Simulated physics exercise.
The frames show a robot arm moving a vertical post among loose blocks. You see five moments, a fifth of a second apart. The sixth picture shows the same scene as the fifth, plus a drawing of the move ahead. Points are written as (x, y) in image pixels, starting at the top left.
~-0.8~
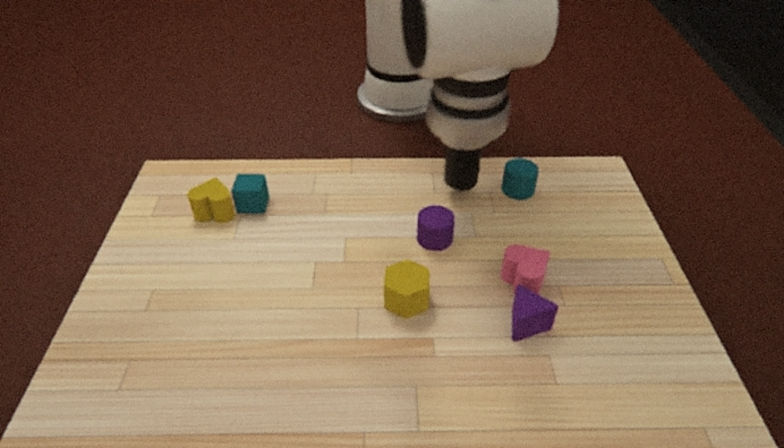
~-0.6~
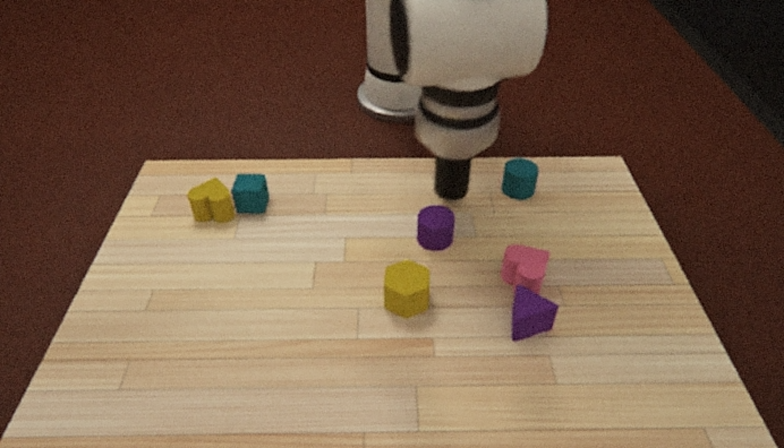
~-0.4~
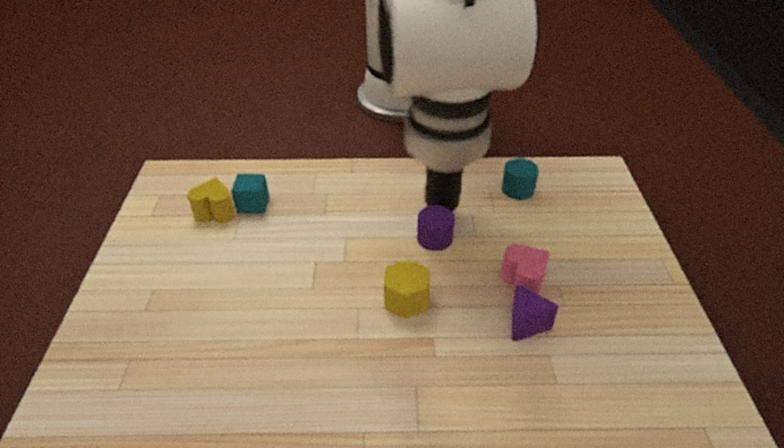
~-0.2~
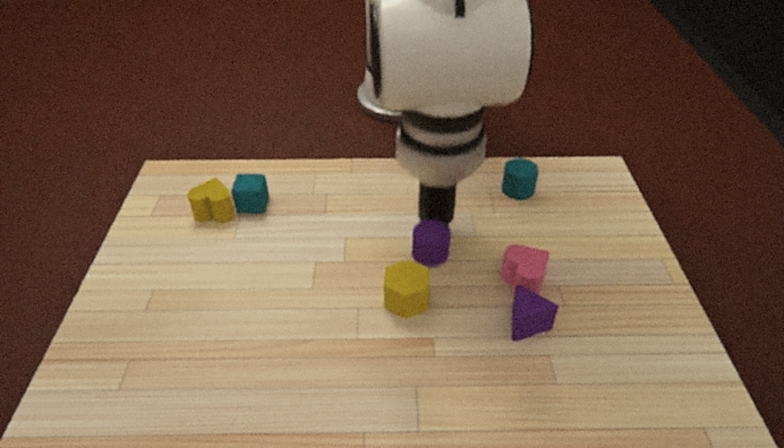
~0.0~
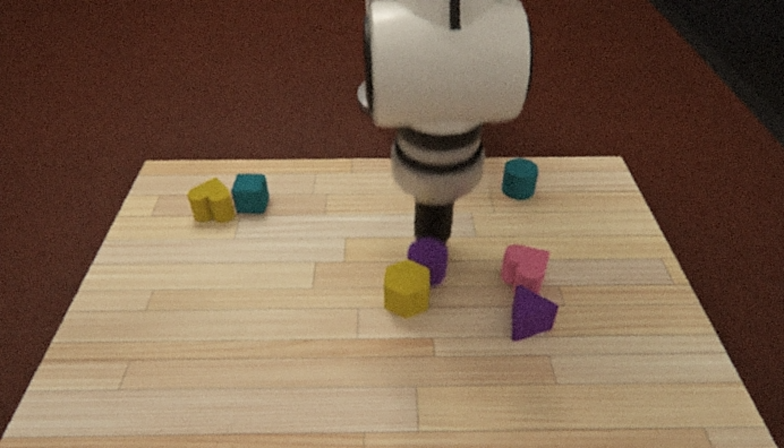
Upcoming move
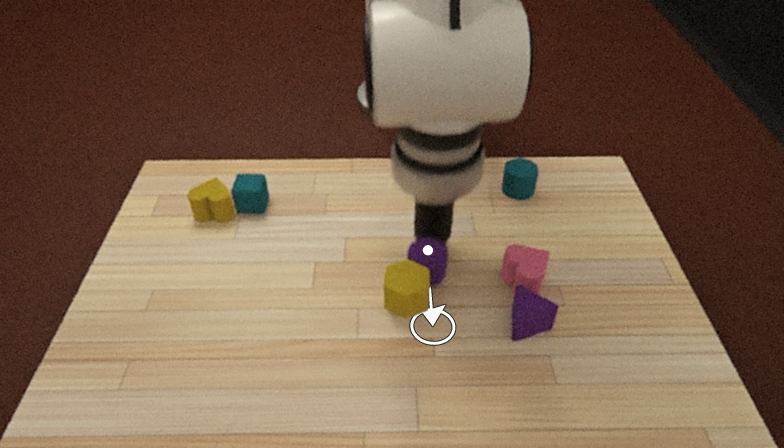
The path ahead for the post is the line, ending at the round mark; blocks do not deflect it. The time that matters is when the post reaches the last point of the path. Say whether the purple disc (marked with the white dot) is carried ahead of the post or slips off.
The post still has it in front.
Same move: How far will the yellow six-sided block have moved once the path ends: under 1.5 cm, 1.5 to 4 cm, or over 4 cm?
Once the path ends, it will sit over 4 cm from where it is now.
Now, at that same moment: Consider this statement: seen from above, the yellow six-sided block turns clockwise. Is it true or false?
True
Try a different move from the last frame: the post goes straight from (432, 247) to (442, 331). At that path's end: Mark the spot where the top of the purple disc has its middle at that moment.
It should be at about (412, 332).
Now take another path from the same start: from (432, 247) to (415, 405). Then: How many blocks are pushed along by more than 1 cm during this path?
The way I see it, the answer is two.
Path on the board, from (432, 247) via (429, 284), ending at (433, 326); the dot is on the purple disc.
What follows on the original path. One third of the way, post at (430, 259); yellow six-sided block at (393, 301), turned 20° clockwise; purple disc at (424, 277).
Two thirds of the way, post at (431, 285); yellow six-sided block at (376, 321), turned 40° clockwise; purple disc at (418, 304).
At the end, post at (434, 314); yellow six-sided block at (363, 332), turned 65° clockwise; purple disc at (411, 333); pink heart-shaped block in place.
